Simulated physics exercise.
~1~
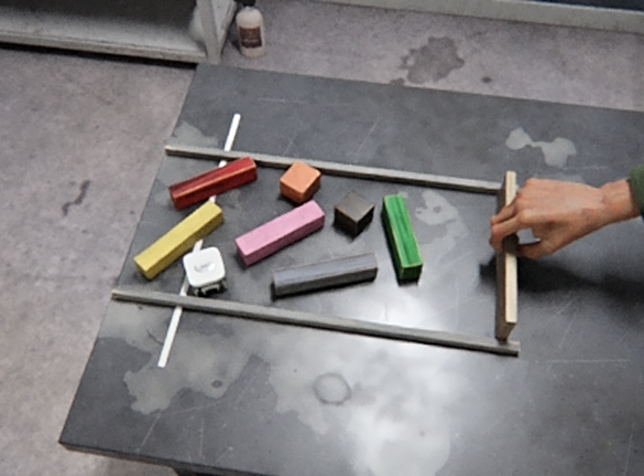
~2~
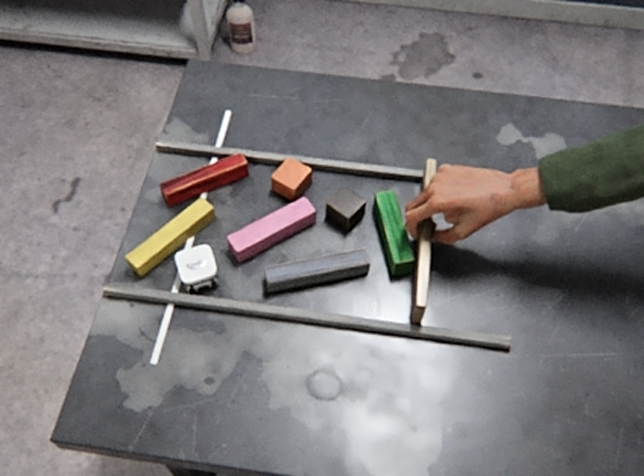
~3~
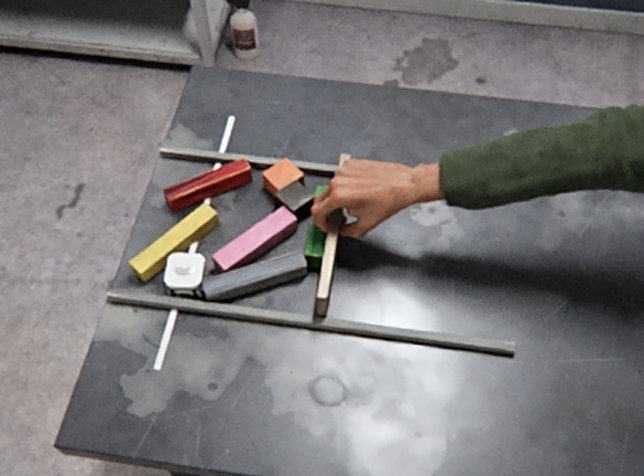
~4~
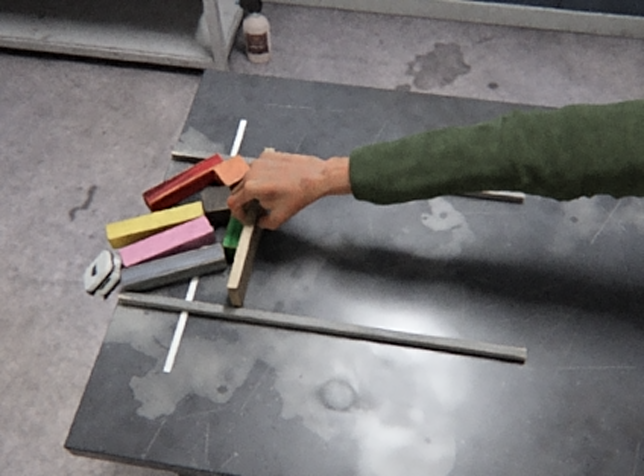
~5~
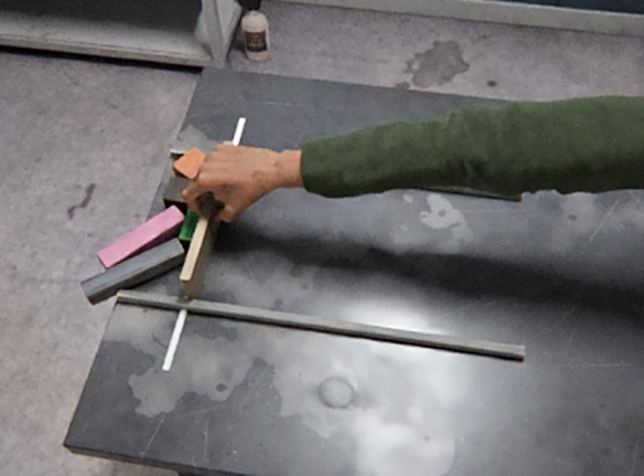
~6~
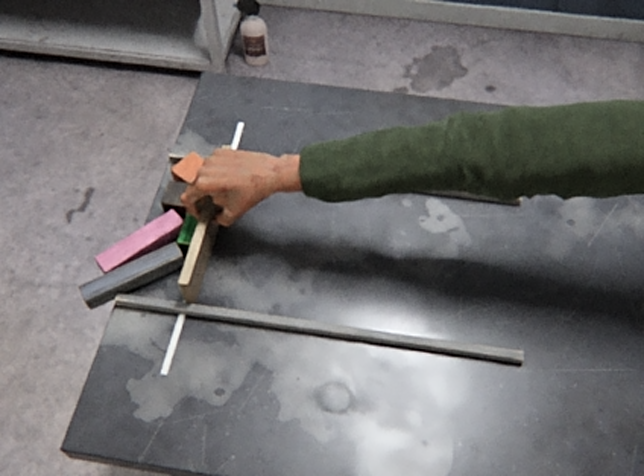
At first, eight sticks and blocks, among them a white case, lie scattered between two rails on a dark table, while a hand holds an upright board at the right. The hand slides the board left until it reaches the green stick. It keeps pushing, bunching the pieces together and carrying them toward the left edge. The white case, yellow bar and red stick then go over and out of sight. The board stops at the white tape, with the pink and grey sticks jutting past the edge and the orange, black and green pieces still beside the board.
